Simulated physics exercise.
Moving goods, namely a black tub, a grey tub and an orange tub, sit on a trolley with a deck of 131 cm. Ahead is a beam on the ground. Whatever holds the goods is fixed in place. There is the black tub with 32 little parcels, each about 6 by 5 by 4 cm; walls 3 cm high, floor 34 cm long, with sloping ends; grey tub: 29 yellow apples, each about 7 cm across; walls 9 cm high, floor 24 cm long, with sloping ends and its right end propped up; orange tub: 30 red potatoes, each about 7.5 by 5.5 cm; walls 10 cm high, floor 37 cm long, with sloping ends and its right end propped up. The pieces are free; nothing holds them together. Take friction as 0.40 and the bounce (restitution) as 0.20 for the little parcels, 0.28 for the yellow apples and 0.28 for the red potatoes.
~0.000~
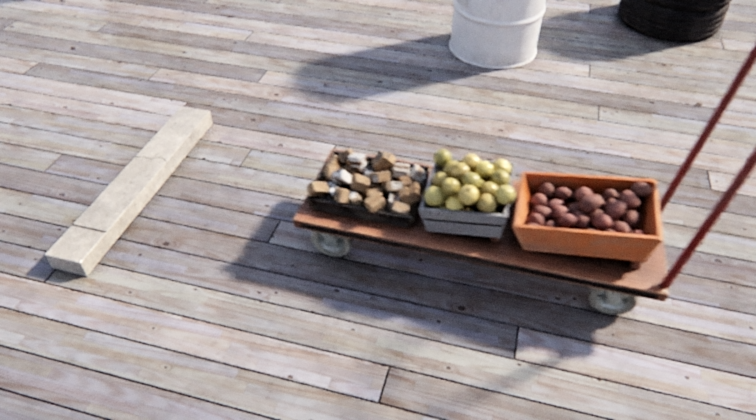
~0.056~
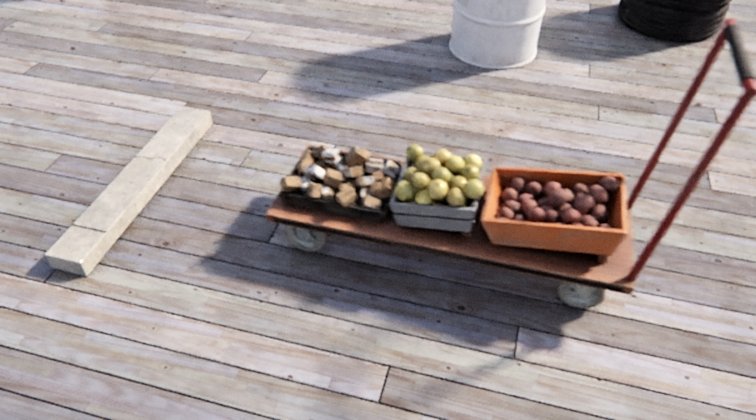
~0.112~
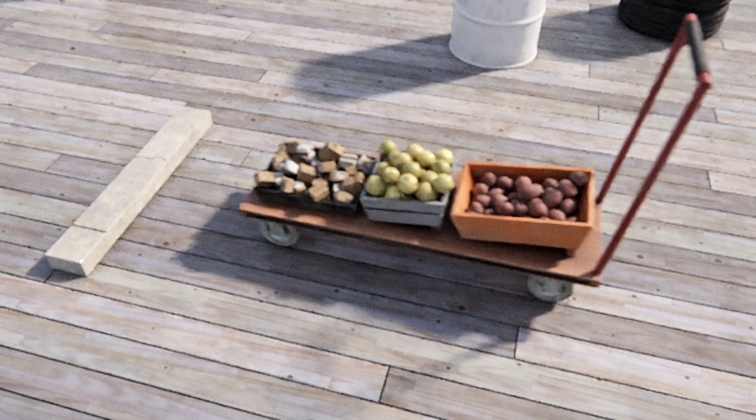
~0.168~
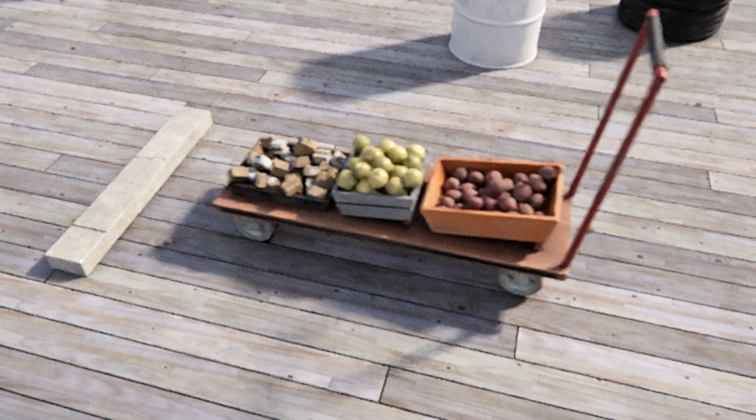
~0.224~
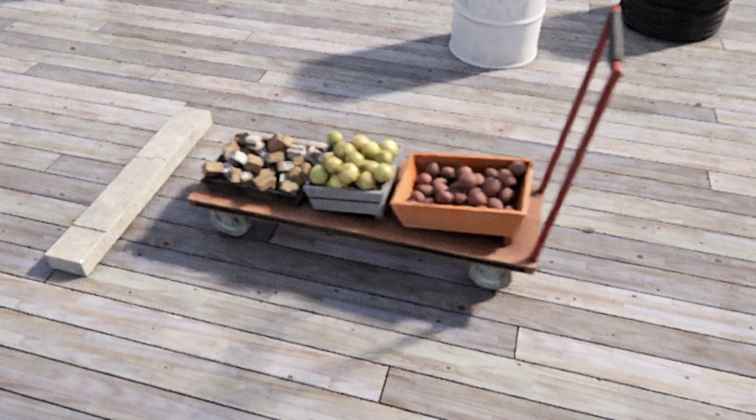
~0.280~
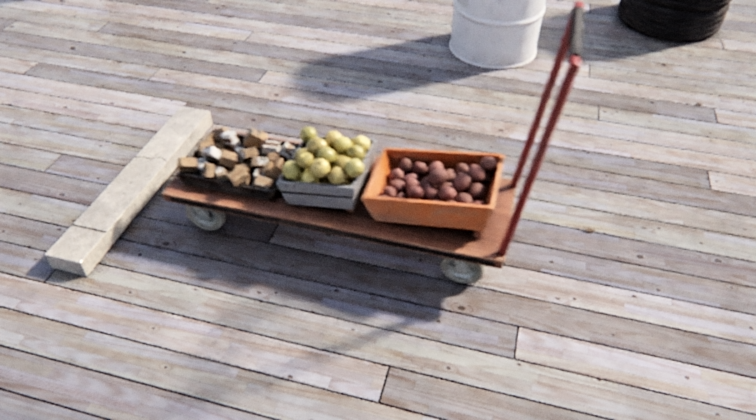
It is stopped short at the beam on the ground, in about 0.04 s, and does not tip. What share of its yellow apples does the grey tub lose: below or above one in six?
The grey tub sheds above one sixth of its yellow apples.
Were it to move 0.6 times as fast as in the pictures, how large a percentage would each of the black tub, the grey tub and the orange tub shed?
Black tub 10, grey tub 20, orange tub 0 per cent.
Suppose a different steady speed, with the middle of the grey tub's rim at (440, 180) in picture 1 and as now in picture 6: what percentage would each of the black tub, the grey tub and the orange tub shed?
Under that change it'd be black tub at 30, grey tub at 20 and orange tub at 0 percent.
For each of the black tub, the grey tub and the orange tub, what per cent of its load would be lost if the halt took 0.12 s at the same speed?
With that change, black tub 30 per cent, grey tub 30 per cent, orange tub 0 per cent.
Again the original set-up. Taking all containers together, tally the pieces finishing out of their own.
In all, roughly 25.
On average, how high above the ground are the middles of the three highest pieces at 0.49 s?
I'd put it close to 44 cm.
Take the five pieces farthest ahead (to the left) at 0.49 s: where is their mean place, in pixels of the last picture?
The five leading pieces sit around (142, 132).
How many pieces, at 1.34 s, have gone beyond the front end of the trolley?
Count: Approx. 12.
After 0.39 s, contact.
After 0.49 s, black tub 30 in, 2 out, grey tub 28 in, 1 out and orange tub 30 in, 0 out.
After 0.61 s, black tub 21 in, 11 out, grey tub 20 in, 9 out and orange tub 30 in, 0 out.
After 0.84 s, black tub 19 in, 13 out, grey tub 18 in, 11 out and orange tub 30 in, 0 out.
Outcome (at 1.34 s), black tub 19 in, 13 out, grey tub 18 in, 11 out and orange tub 30 in, 0 out. Asked share, 11 of 29, 38 per cent.
